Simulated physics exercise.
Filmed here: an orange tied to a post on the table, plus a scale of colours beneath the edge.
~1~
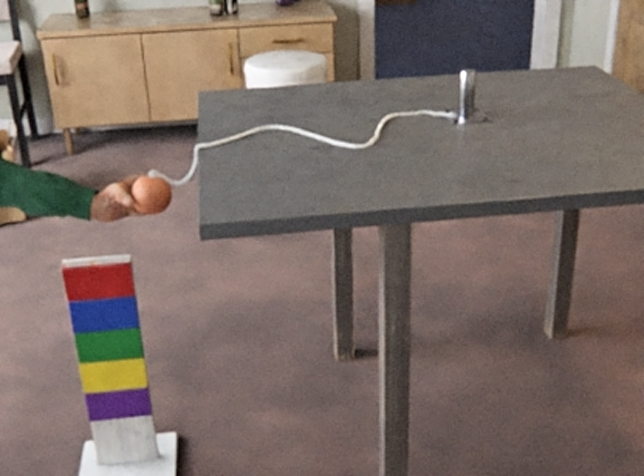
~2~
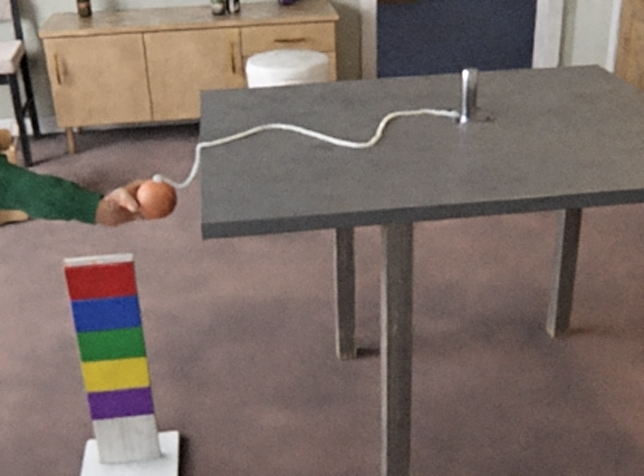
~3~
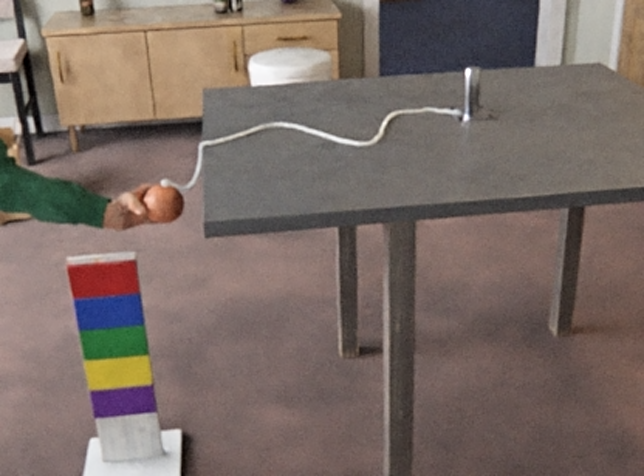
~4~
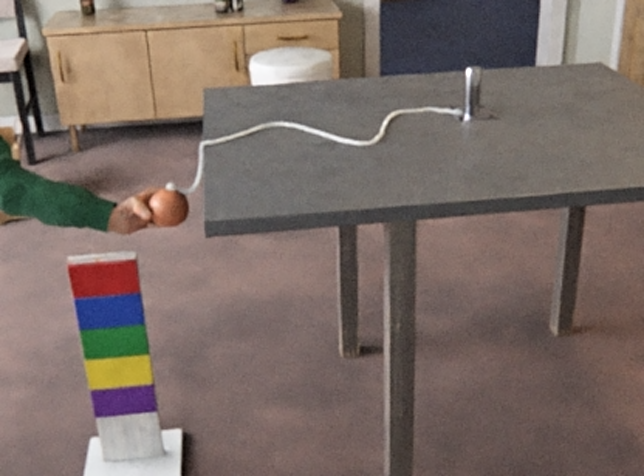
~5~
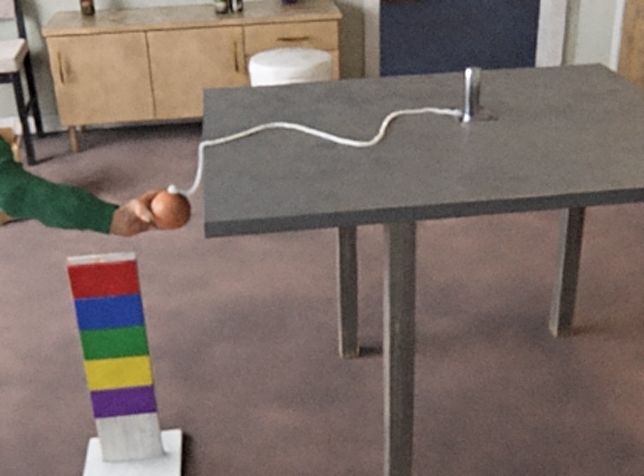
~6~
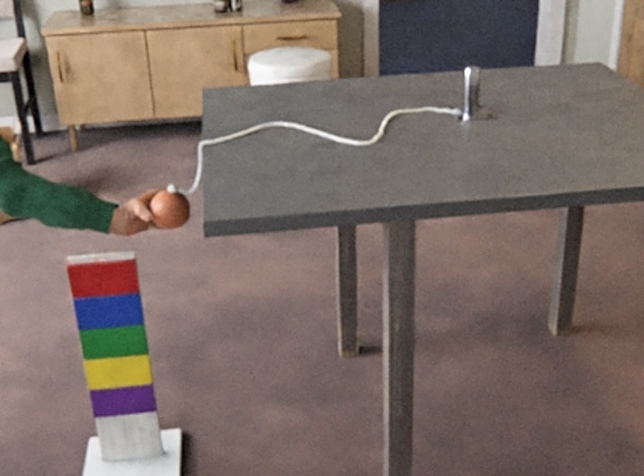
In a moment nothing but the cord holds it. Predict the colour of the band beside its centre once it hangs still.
I would predict green.
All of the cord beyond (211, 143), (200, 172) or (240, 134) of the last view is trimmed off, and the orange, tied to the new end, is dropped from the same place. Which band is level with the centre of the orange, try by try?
Each try in turn: Red; blue; above them all.
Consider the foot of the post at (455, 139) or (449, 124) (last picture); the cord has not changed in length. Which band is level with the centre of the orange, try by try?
Try one - yellow; try two - yellow.
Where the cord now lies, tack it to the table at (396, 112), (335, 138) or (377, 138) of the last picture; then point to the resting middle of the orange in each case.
Going through the three tries, you get (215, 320), (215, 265) and (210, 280).
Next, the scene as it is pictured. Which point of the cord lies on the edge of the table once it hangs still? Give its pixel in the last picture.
At (295, 126), roughly.
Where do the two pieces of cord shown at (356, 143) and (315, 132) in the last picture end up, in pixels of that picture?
Final positions are (287, 136) and (233, 143), in that order.
A little later, orange near (233, 326); level with green.
Next, orange near (207, 332); level with green.
When it is over, orange near (218, 331); level with green. The cord holds its middle at green.
